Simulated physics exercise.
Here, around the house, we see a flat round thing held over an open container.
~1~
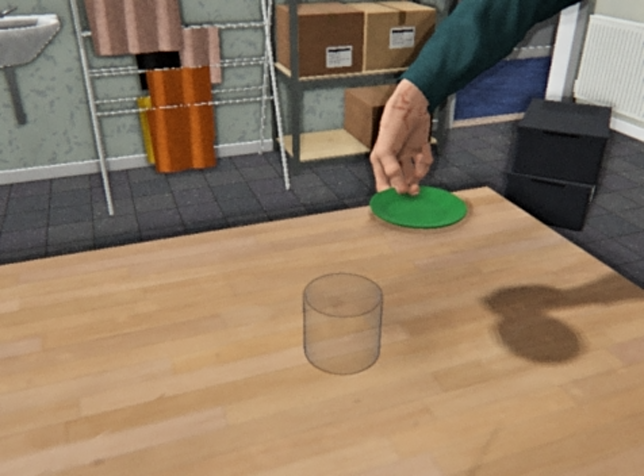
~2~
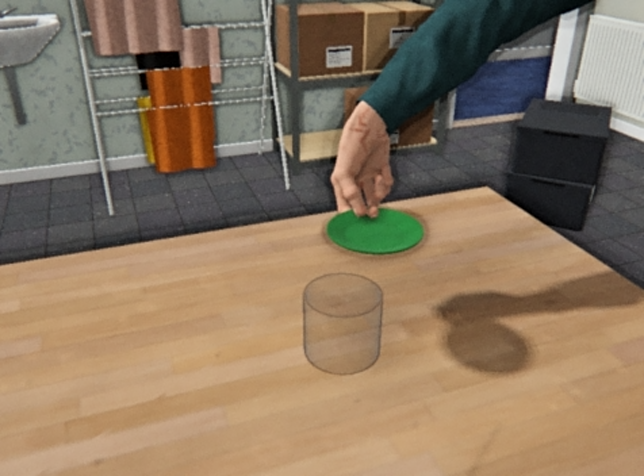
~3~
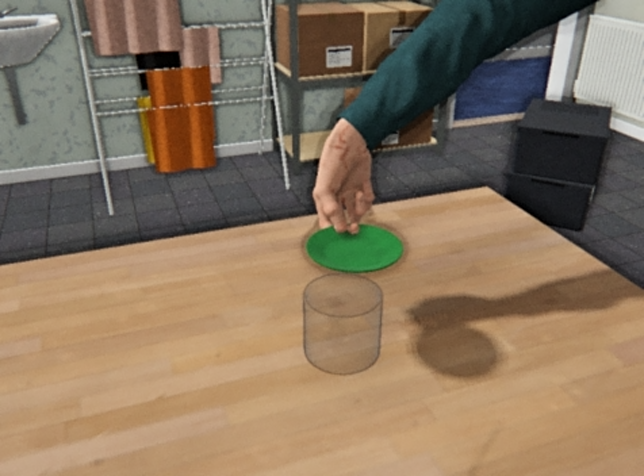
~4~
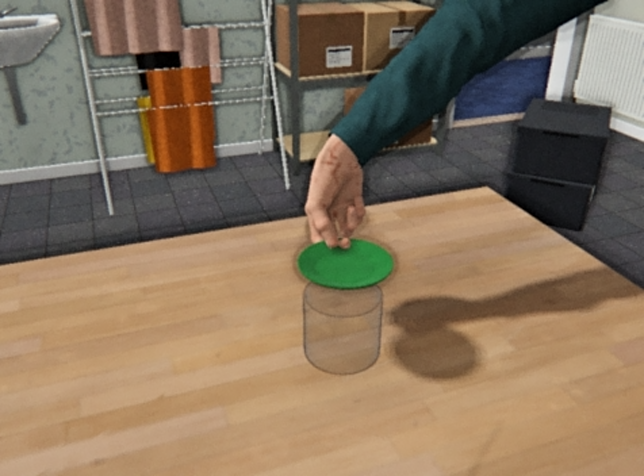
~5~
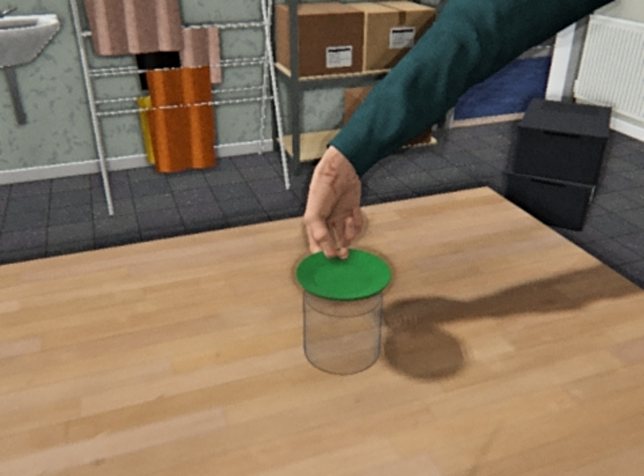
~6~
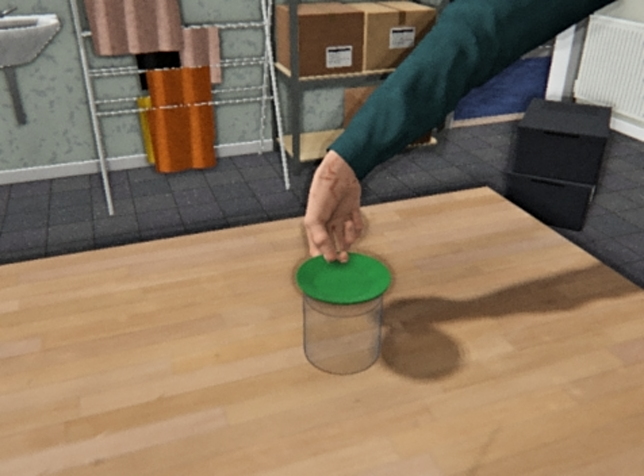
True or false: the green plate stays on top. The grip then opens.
True.
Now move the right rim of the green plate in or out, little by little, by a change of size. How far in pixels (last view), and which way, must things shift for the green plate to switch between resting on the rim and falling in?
Left, 8 pixels.
Then, 0.12 s later than the last frame, green plate moving near (343, 289).
When it is over, the green plate covers the opening, near (343, 289).
